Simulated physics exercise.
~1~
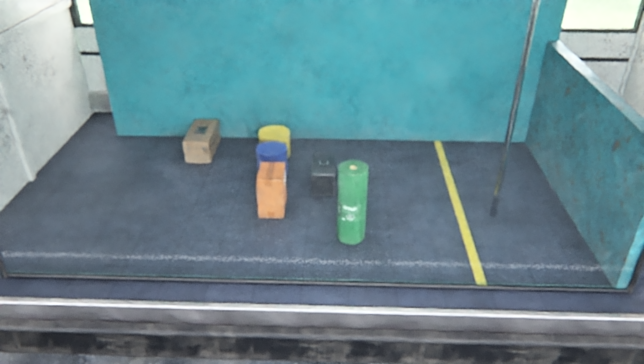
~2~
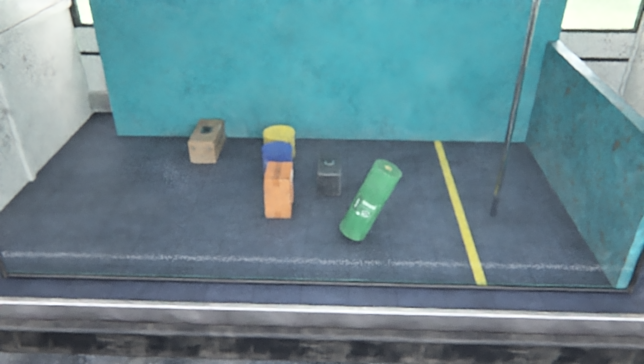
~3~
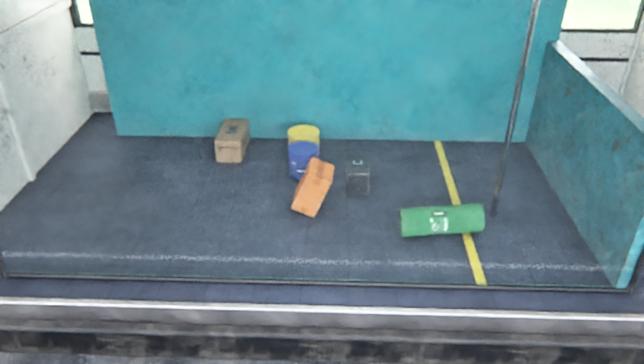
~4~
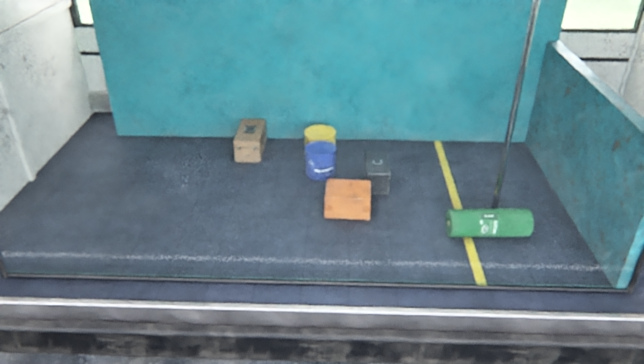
In a tram bay, a green roll tipped over to the right and ended on its side across the yellow line, while an orange carton toppled after it and the toolboxes and buckets slid right, all stopping short of the line.
